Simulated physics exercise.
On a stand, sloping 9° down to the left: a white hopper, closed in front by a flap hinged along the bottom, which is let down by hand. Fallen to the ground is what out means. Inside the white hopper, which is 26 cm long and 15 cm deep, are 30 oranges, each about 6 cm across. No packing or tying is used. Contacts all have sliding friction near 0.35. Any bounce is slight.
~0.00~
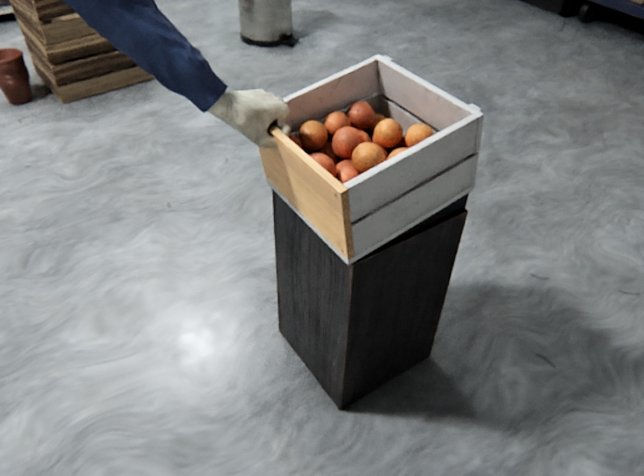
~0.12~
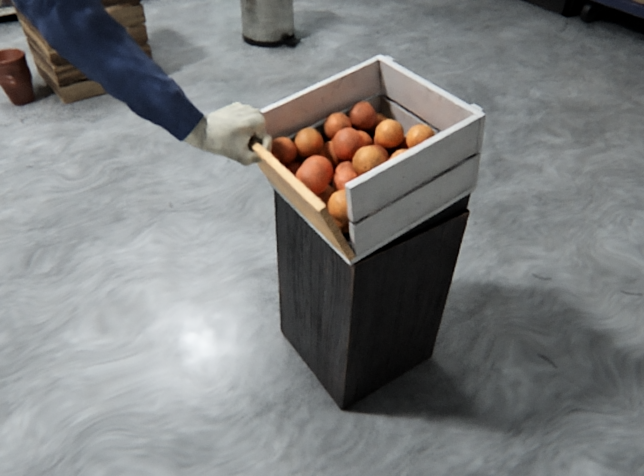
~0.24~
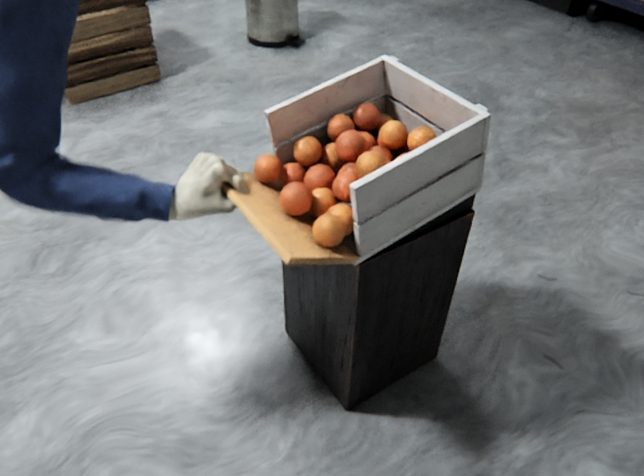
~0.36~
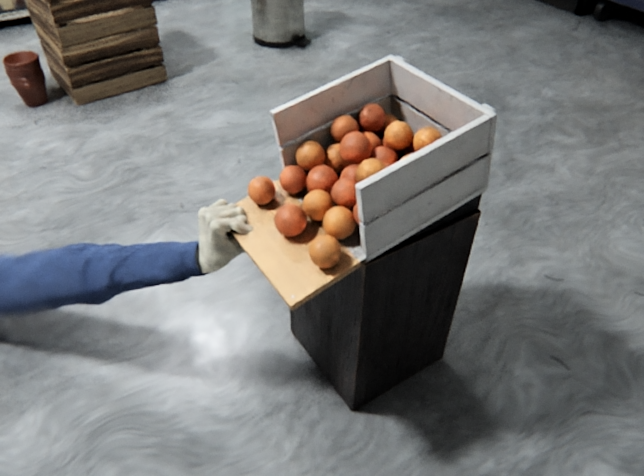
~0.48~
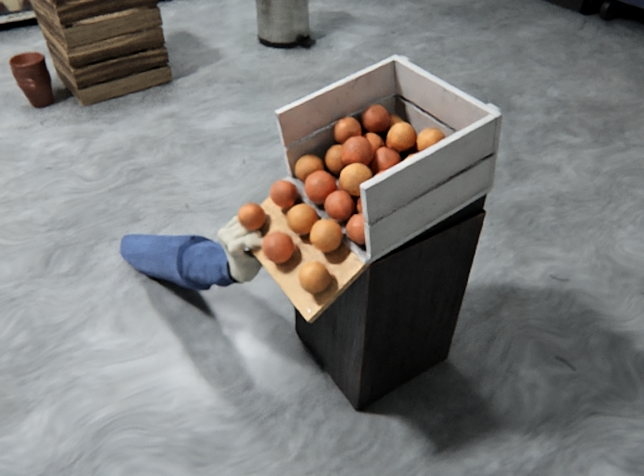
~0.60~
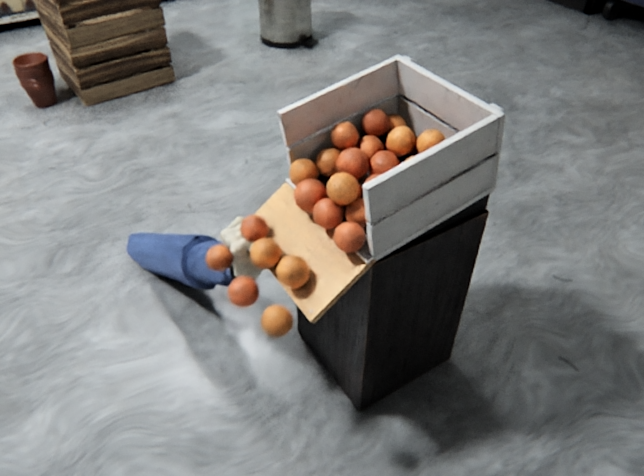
On a grey, swirled floor, a gloved hand lowers the wooden front flap of a white hopper atop a dark pedestal, and oranges roll out onto the flap, several of them passing over its lower edge beside the hand.
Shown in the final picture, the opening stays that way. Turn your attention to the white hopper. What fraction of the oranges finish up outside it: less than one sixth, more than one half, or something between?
More than one half of them finish outside.
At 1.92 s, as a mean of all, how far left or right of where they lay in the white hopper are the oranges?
On average they sit around 74 cm further left.
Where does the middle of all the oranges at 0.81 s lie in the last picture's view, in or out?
In the last view, the centre sits near (343, 194).
After 0.81 s, the white hopper is down by 6 of 30.
After 1.08 s, the white hopper is down by 13 of 30.
After 1.44 s, the white hopper is down by 21 of 30.
When it is over (at 1.92 s), the white hopper is down by 30 of 30. Asked share, 30 of 30, 100 per cent.
